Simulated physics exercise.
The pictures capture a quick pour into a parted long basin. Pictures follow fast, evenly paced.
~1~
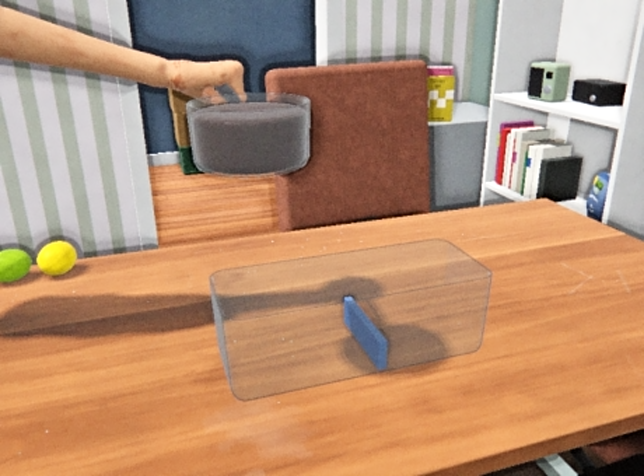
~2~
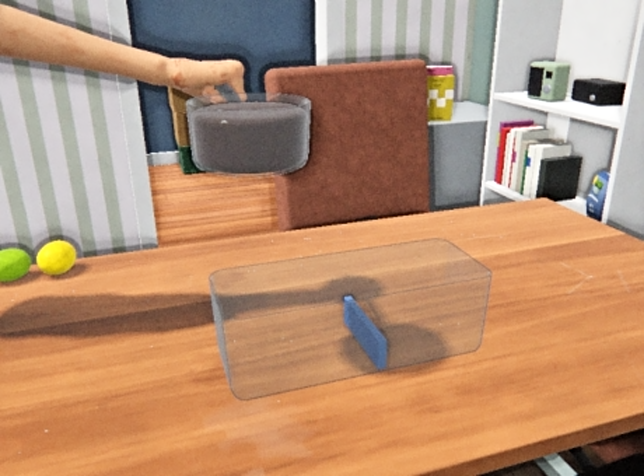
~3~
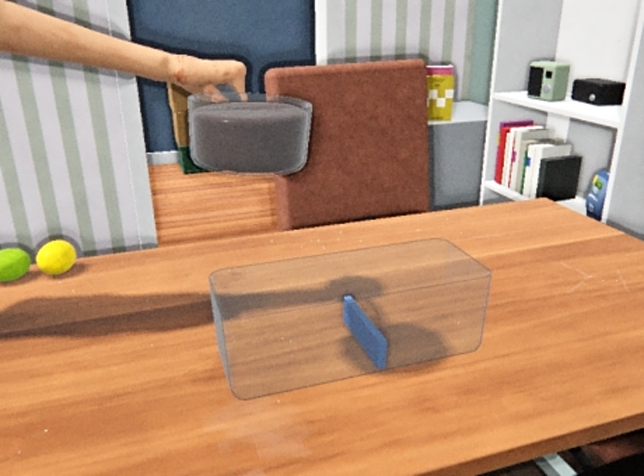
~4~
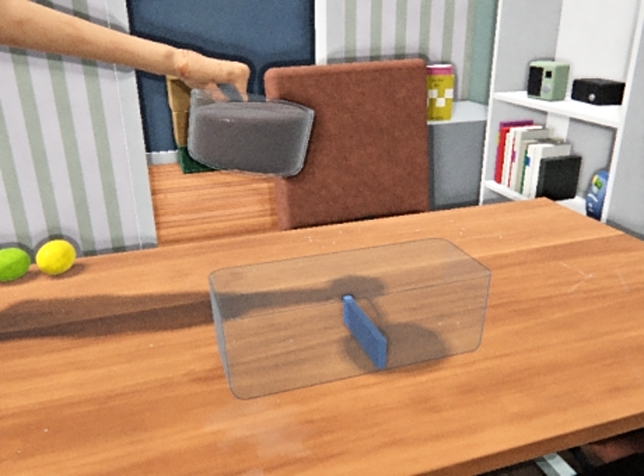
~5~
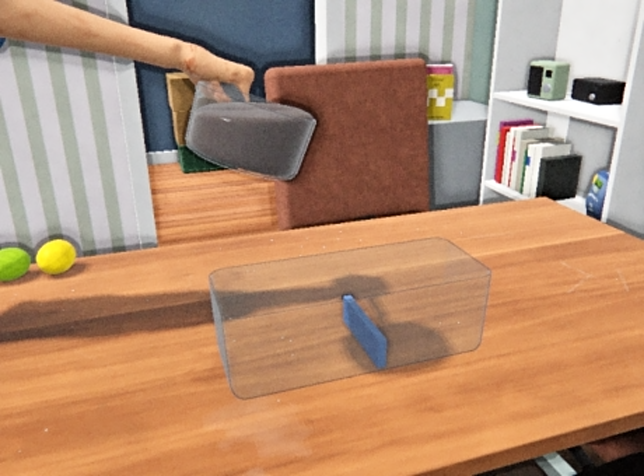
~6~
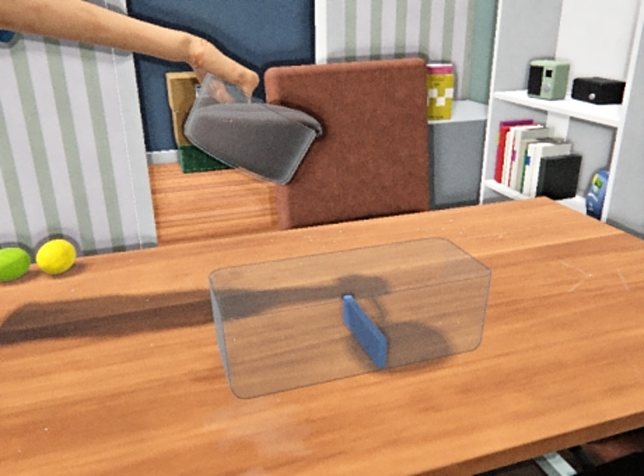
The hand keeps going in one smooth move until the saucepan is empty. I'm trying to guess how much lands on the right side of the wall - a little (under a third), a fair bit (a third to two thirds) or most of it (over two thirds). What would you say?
I would say a fair bit, a third to two thirds.
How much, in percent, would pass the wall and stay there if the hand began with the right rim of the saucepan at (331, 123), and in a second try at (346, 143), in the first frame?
You'd get 75 percent from the first and 85 percent from the second.
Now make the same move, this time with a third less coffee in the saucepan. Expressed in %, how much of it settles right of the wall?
That works out to some 25 %.
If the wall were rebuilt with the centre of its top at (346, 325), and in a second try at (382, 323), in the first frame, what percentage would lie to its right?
Record: Case 1 near 75 %, case 2 near 25 %.
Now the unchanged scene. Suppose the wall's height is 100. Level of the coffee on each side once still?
Left: 30 %. Right: 50 %.
A moment on, the saucepan is tipped on its side and 33 per cent is still to pour, 4 is left of the wall and 10 right of it.
Next, the saucepan is tipped on its side and 9 per cent is still to pour, 27 is left of the wall and 51 right of it.
Then the saucepan is tipped on its side and 2 per cent is still to pour, 41 is left of the wall and 51 right of it.
Later the saucepan is tipped on its side and 0 per cent is still to pour, 46 is left of the wall and 51 right of it.
At rest 47 per cent lies left of the wall, 52 right of it and 2 outside.
